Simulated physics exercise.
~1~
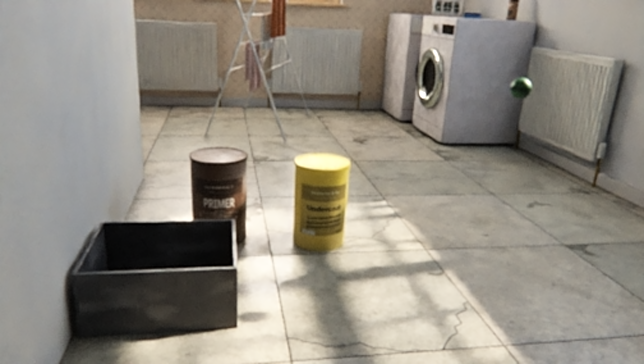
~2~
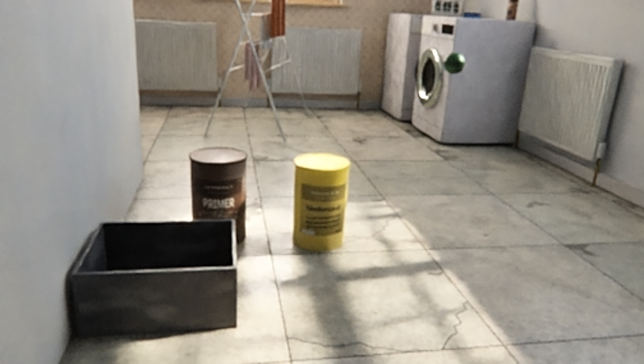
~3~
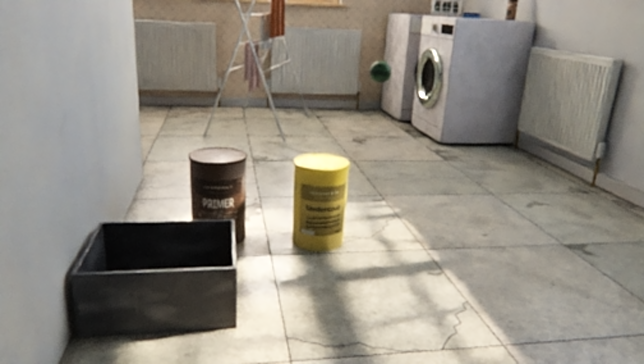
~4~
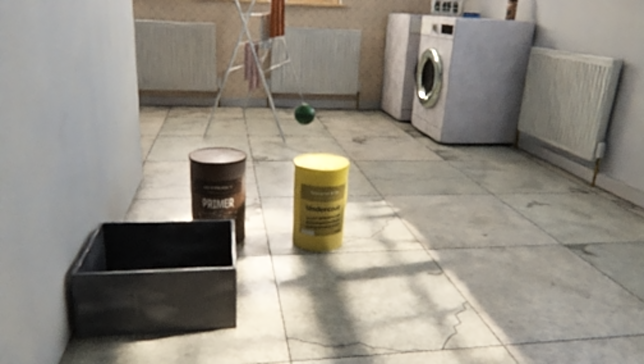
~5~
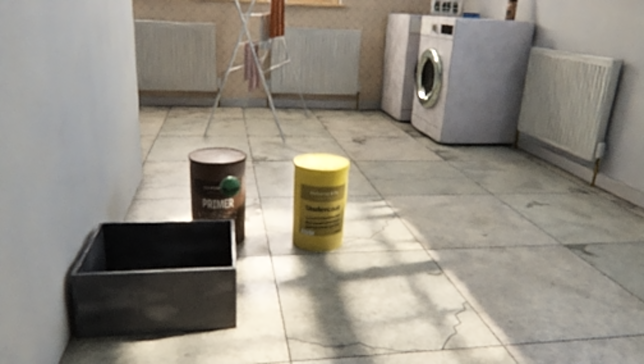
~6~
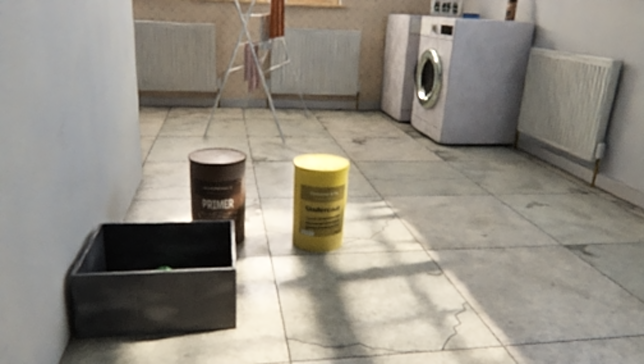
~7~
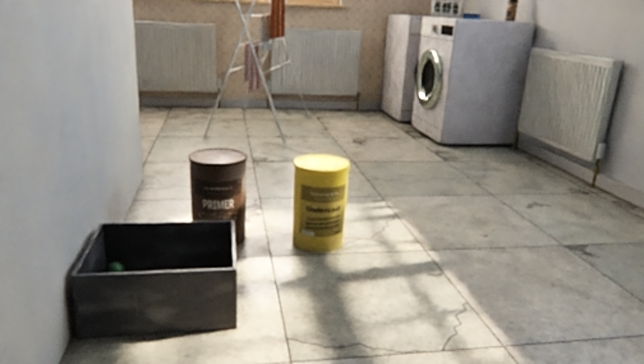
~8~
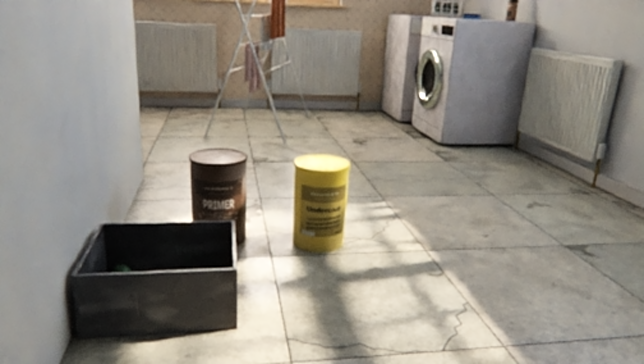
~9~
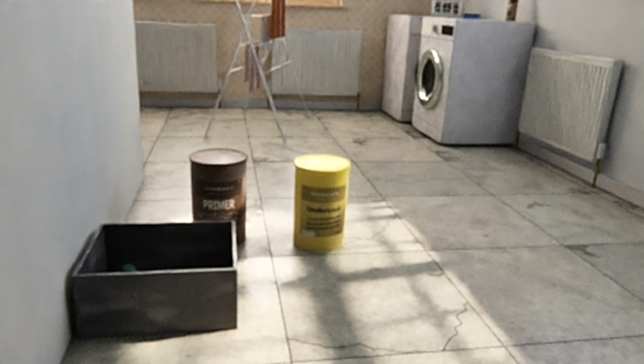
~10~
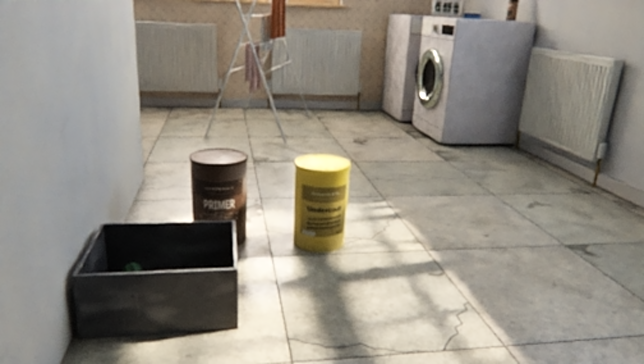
In a sunlit room with cracked floor tiles, a washing machine and a drying rack, a brown pail and a yellow pail stand behind an open dark box near the left wall. A green ball flies in from the right, passing in front of the washing machine. It travels left, then drops steeply past the yellow pail and crosses in front of the brown one. The ball falls into the box and moves toward its left side. It then shifts slightly back to the right and ends inside the box, with both pails still standing in place.
